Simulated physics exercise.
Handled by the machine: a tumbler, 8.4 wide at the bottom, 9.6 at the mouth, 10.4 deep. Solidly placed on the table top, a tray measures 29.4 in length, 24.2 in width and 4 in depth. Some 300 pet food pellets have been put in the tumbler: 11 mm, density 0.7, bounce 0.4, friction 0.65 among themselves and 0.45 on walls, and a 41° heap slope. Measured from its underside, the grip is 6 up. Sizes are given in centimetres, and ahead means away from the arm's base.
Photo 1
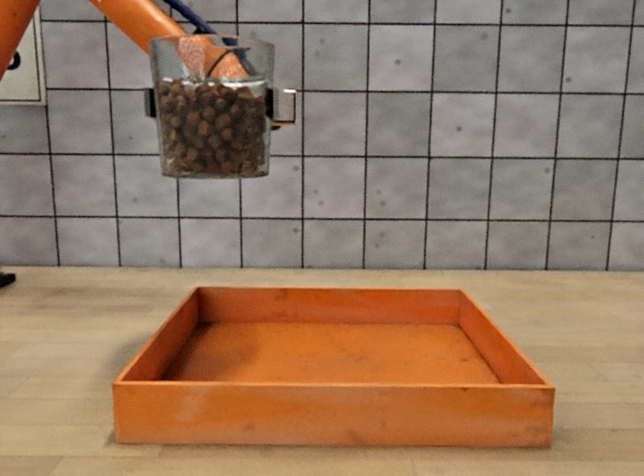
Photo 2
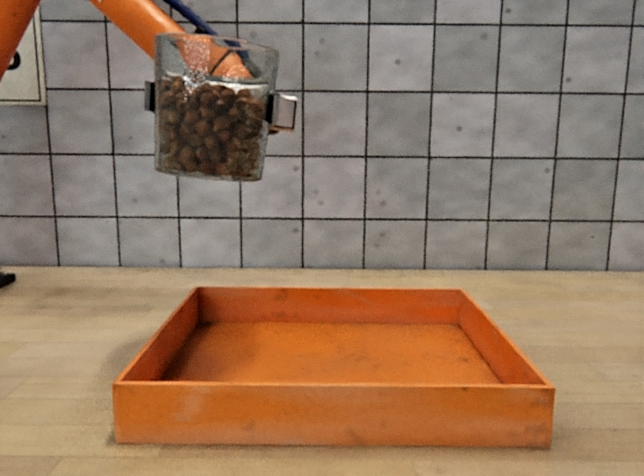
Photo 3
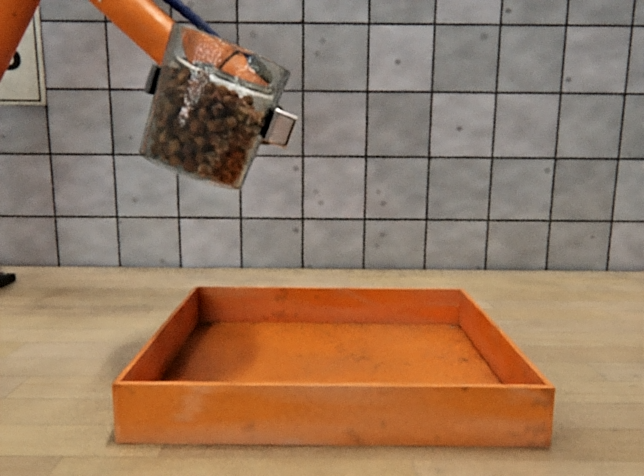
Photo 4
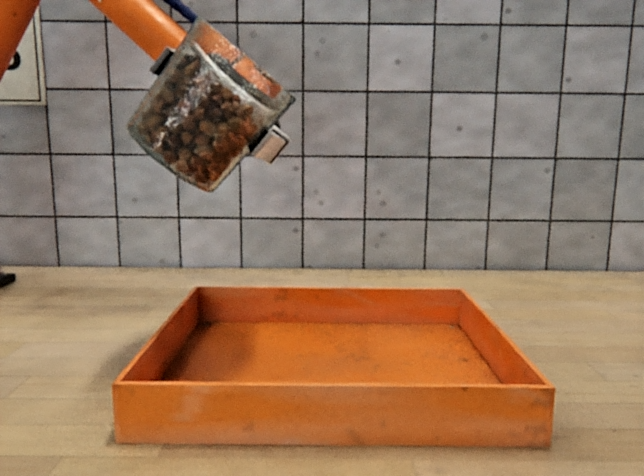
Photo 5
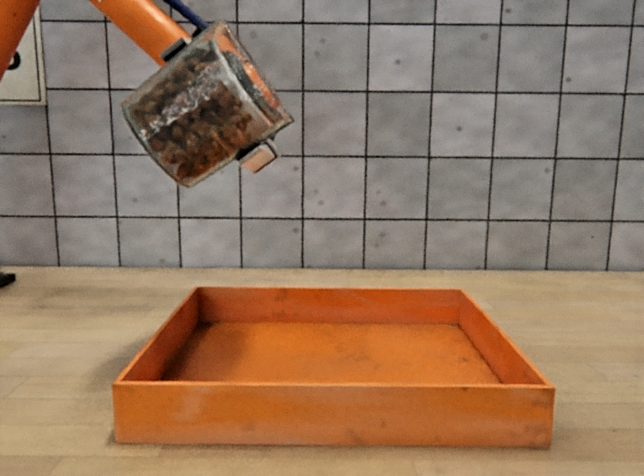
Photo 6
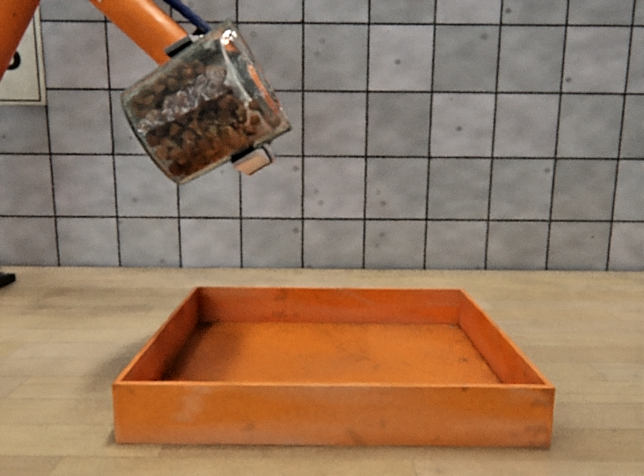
Orange robot arm steadily tilting a clear tumbler of brown pellets to the right above an empty orange tray on a table.
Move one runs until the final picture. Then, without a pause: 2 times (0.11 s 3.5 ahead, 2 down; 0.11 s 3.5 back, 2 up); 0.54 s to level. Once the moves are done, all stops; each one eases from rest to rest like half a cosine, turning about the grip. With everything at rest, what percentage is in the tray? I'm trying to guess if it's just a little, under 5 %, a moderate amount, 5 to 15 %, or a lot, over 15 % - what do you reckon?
I reckon just a little.
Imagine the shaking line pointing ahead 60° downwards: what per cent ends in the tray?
Close to 0 in a hundred.
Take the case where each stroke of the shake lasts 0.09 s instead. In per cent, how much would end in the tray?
10 %.
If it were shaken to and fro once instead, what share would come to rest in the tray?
Then roughly 0 percent.
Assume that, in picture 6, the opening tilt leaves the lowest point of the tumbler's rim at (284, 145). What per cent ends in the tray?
Result: Approximately 10 %.
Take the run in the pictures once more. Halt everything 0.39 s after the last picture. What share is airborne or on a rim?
Logged share: Close to 0 per cent.
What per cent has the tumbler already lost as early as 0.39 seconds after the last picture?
About 0 per cent so far.
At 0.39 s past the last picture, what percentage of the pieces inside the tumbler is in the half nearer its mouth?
Some 35 percent is in that half.
Then, 0.39 s on, tilted 60° forward, highest piece 24 above the table; 299 in the tumbler, 3 in the tray, 1 in flight or on a rim.
Then, 0.78 s on, tilted 17° forward, highest piece 27 above the table; 297 in the tumbler, 6 in the tray.
Then, 1.18 s on, level, highest piece 27 above the table; 297 in the tumbler, 6 in the tray.
Then, 2.23 s on, level, highest piece 27 above the table; 297 in the tumbler, 6 in the tray.
In the end, 297 in the tumbler, 6 in the tray. That is 2 % in the tray.
